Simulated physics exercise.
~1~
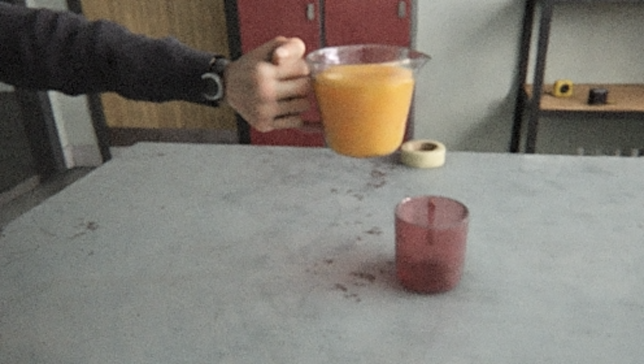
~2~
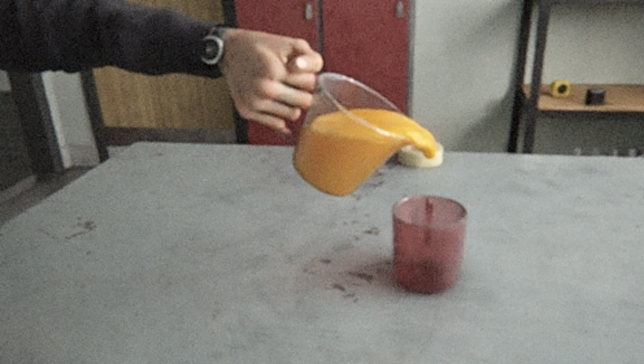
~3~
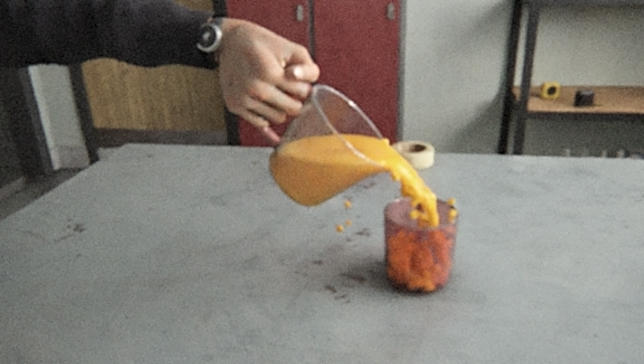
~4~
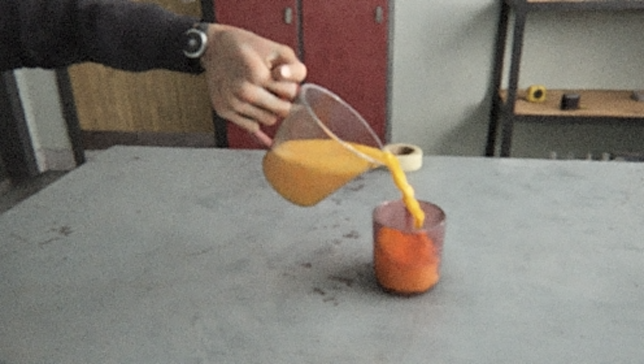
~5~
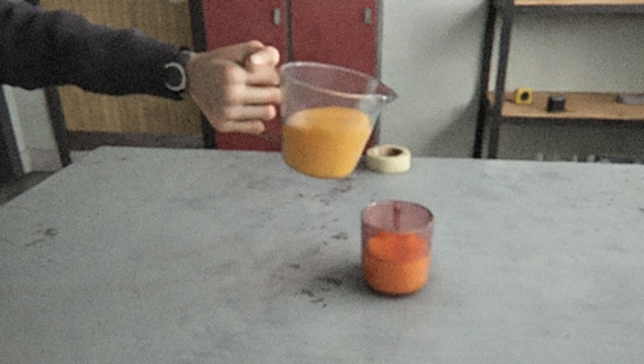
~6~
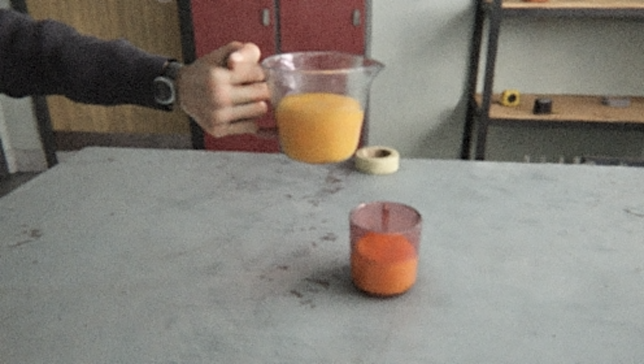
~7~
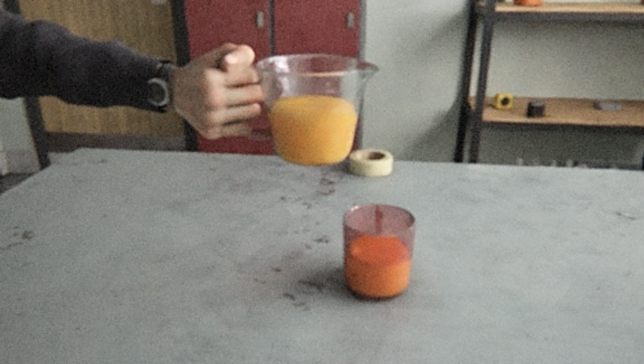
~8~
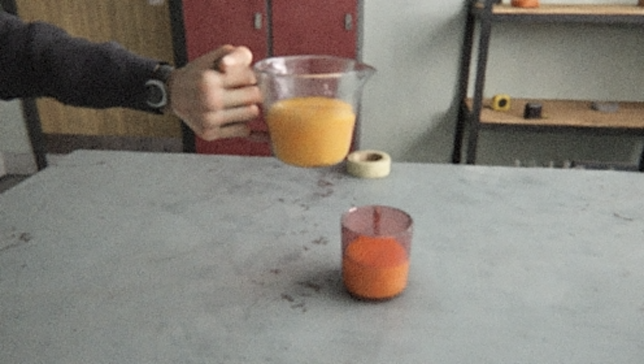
Orange juice pouring from a hand-tilted clear jug into a reddish cup, leaving it partly filled as the jug levels above.
